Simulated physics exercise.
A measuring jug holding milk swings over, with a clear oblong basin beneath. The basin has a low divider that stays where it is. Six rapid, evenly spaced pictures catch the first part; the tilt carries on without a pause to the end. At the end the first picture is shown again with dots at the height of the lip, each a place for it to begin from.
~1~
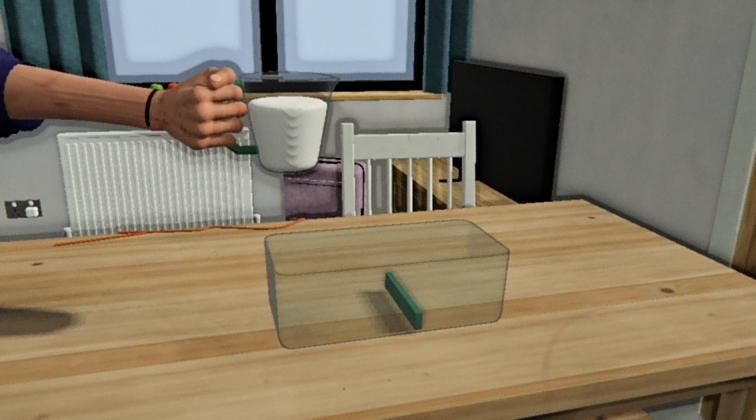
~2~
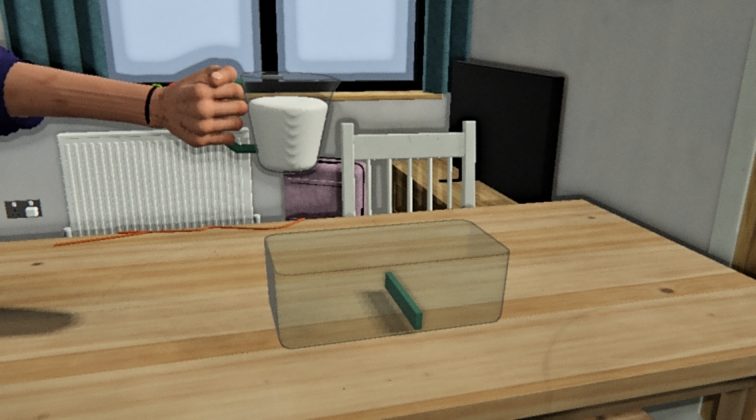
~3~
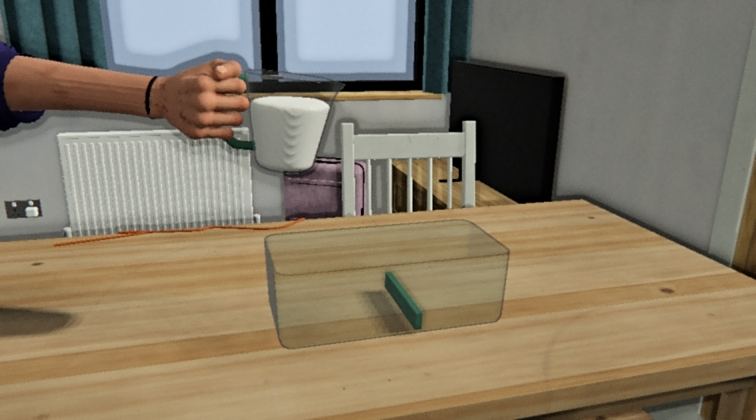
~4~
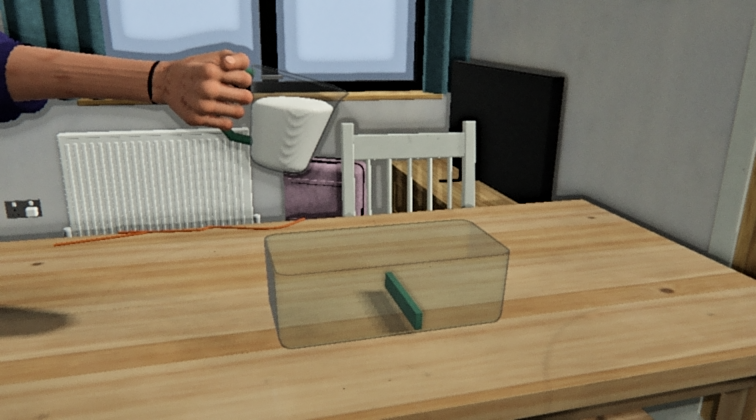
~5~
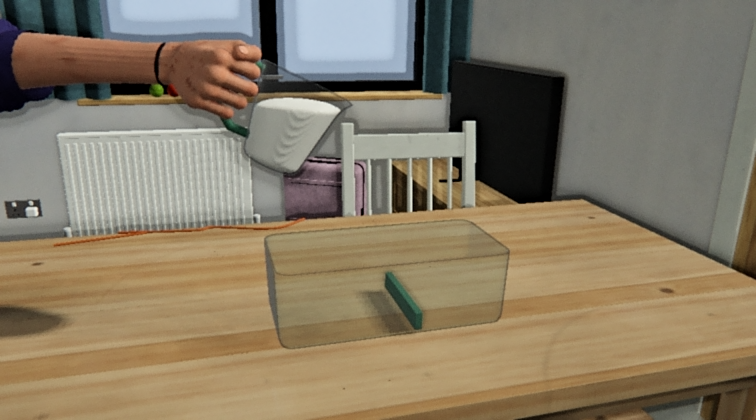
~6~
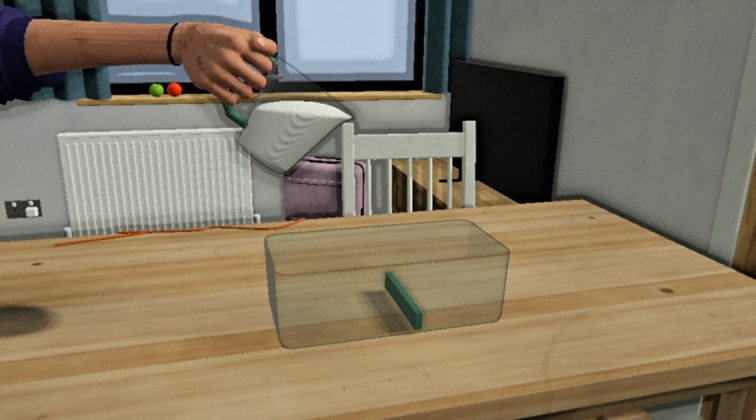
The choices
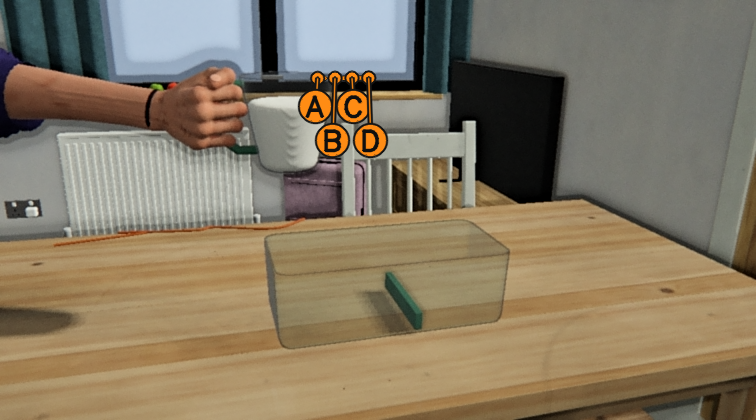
A clear jug of milk, held by a hand from the left above a see-through oblong basin on a wooden table, stayed upright briefly, then tilted steadily to the right, the milk shifting toward its lip.
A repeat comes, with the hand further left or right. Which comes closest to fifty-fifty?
Place D.
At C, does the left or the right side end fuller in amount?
More ends on the left.
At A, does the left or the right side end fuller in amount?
The left one.
In orange, A at (317, 78); B at (334, 78); C at (351, 78); D at (368, 77).
Choosing A, about 78 % ends left of the wall and 14 % right of it; 8 % is lost outside.
Choosing B, about 76 % ends left of the wall and 13 % right of it; 11 % is lost outside.
Choosing C, about 65 % ends left of the wall and 28 % right of it; 7 % is lost outside.
Choosing D, about 48 % ends left of the wall and 48 % right of it; 4 % is lost outside.
